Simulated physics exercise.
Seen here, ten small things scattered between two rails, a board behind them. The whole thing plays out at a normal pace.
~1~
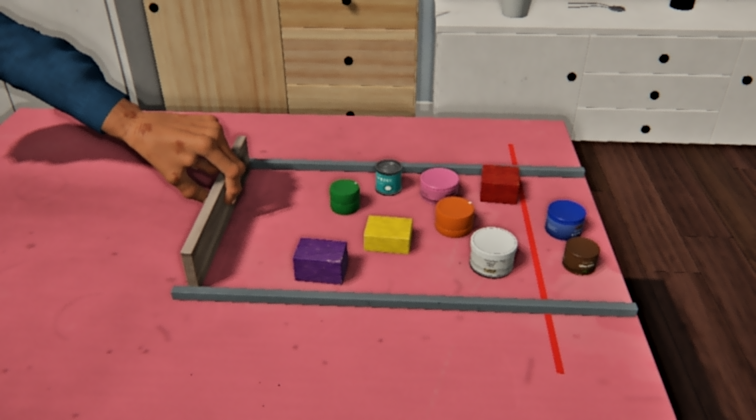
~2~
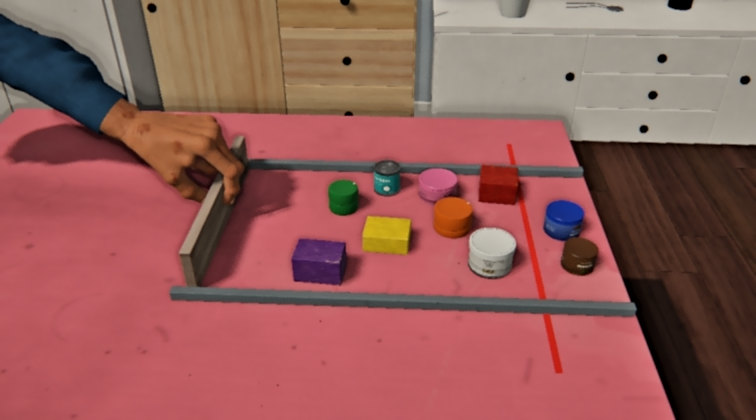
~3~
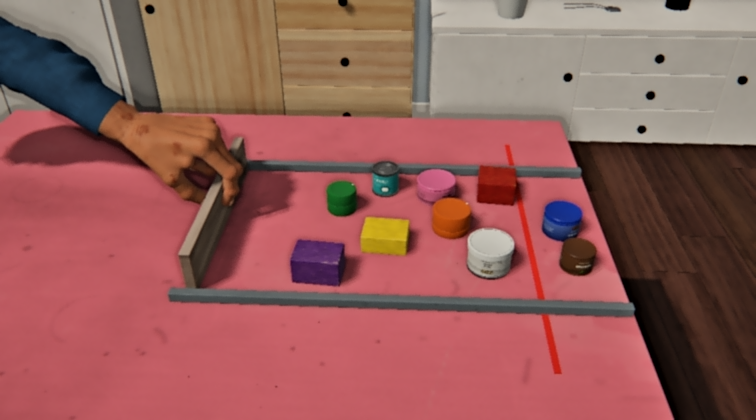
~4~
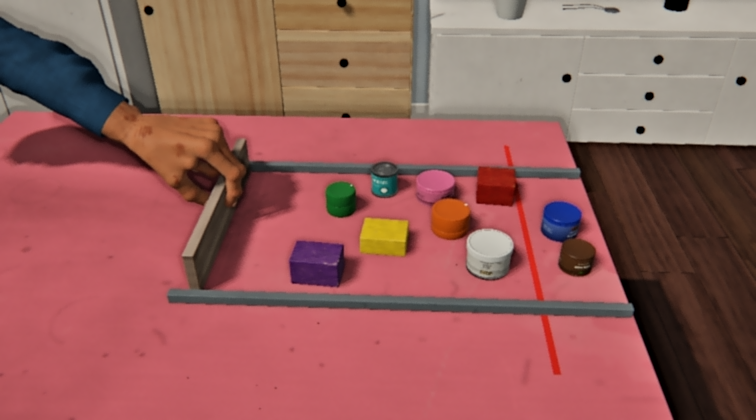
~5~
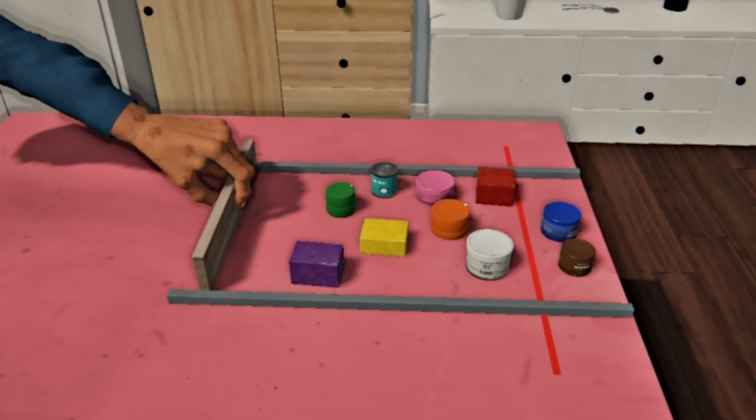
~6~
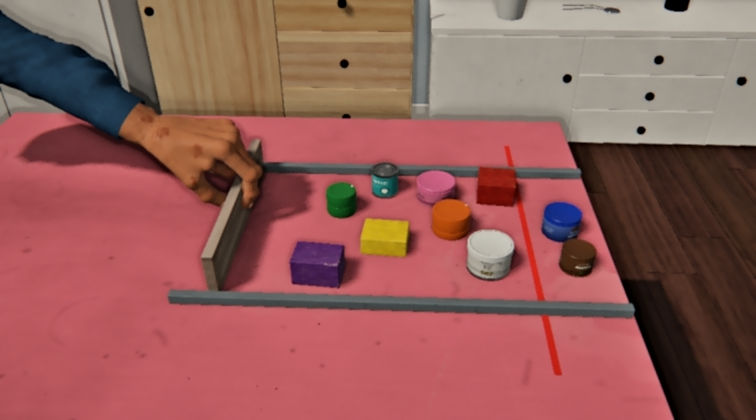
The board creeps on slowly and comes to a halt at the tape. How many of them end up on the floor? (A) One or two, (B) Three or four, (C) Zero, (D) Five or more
A.
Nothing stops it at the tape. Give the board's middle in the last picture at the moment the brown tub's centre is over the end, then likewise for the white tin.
Around (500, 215), then around (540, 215).
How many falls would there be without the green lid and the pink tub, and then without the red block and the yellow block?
1 for the first case, 1 for the second.
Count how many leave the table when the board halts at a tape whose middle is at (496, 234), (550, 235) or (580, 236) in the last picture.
Counts per try, in order: 0 / 4 / 6.
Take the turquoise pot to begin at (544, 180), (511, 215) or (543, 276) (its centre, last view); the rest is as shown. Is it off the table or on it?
Try one it goes off the edge; try two it is not knocked off; try three it is not knocked off.
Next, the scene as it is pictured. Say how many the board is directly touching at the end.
4 in contact.
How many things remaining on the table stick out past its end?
Things overhanging at the end: 3.
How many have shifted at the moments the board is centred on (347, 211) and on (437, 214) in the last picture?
At the first spot 2, then 8.
Soon after, none off yet; brown tub at rest near (577, 258); blue tub at rest near (562, 222); red block at rest near (496, 186).
After that, none off yet; brown tub at rest near (577, 258); blue tub at rest near (562, 222); red block displaced a little near (509, 187).
In the end, the number that fall off is one or two; gone, brown tub.
